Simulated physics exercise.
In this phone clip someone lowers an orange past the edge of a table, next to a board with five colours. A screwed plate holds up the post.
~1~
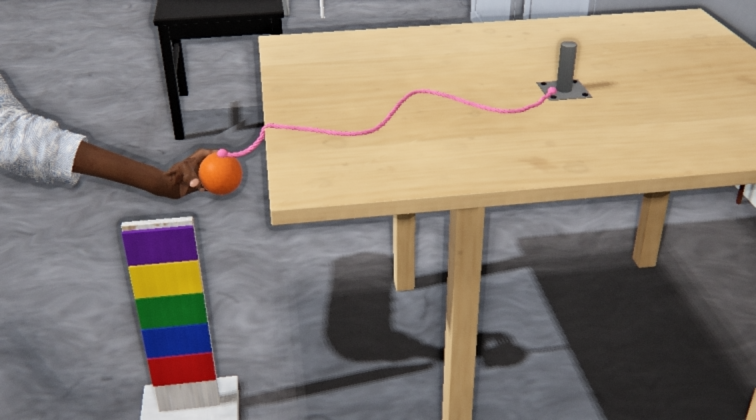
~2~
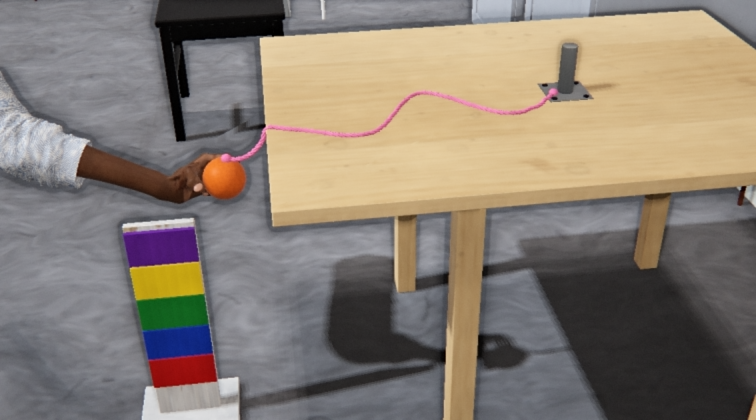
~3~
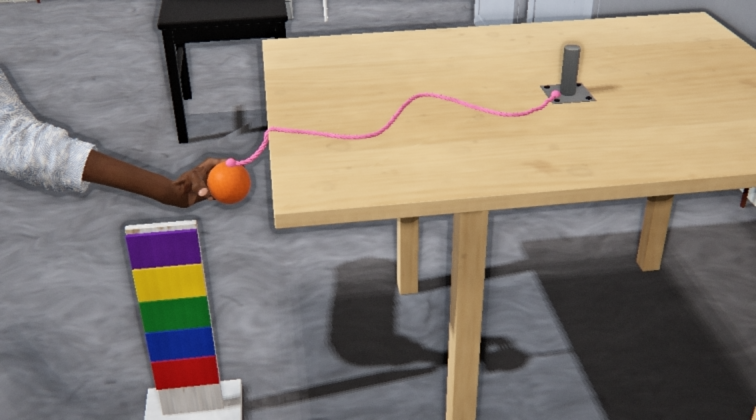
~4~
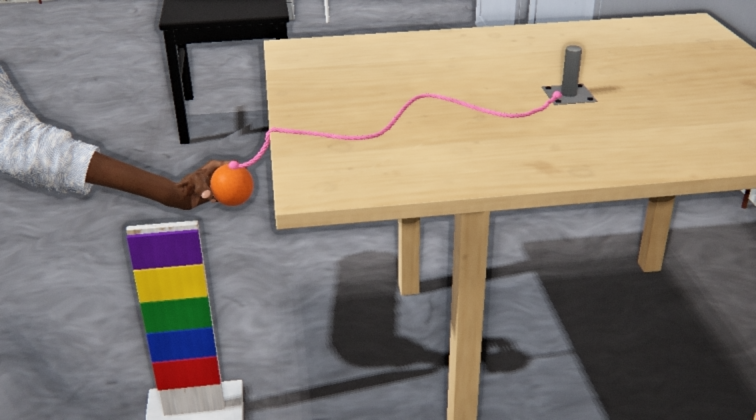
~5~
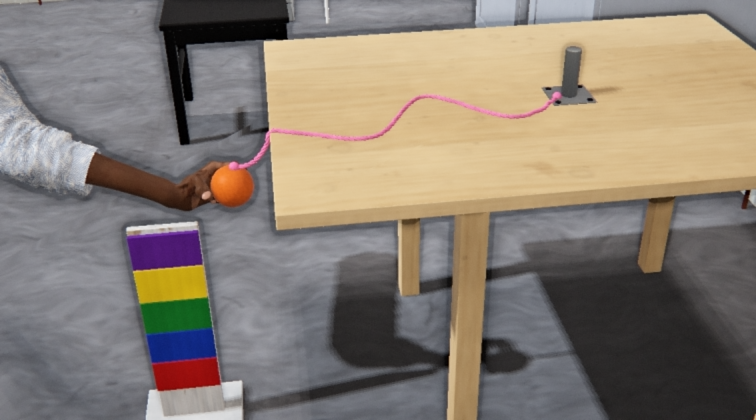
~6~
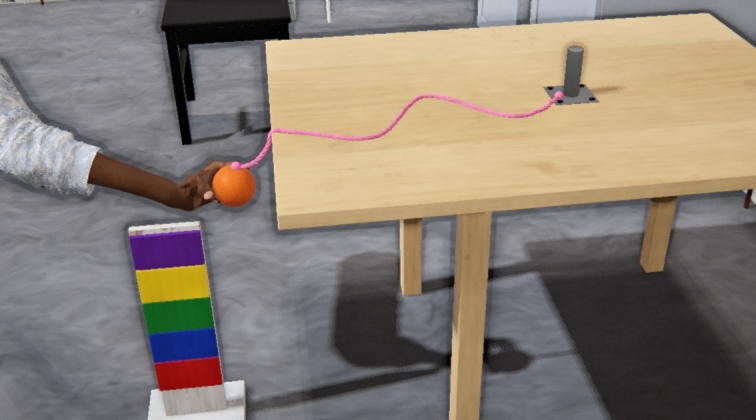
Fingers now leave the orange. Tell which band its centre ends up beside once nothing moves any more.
Beside the yellow band.
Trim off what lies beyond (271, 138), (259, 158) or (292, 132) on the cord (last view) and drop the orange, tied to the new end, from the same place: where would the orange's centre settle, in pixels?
Well, that gives around (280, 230) the first time, (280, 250) the next and (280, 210) the last.
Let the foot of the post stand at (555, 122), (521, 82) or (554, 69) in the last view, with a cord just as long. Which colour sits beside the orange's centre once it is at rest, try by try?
Try one - green; try two - green; try three - yellow.
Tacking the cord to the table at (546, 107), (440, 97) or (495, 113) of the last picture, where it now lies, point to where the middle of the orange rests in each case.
Taking them in turn, I'd expect around (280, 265), (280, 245) and finally (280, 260).
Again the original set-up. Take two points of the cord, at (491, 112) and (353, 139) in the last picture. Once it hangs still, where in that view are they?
End positions: About (466, 105) and about (271, 136).
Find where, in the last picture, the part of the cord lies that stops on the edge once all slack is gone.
The bit in question sits close to (359, 139).
A little later, orange near (278, 266); level with yellow.
Next, orange near (284, 270); level with yellow.
When it is over, orange near (282, 272); level with yellow. Its middle rests at the yellow band.
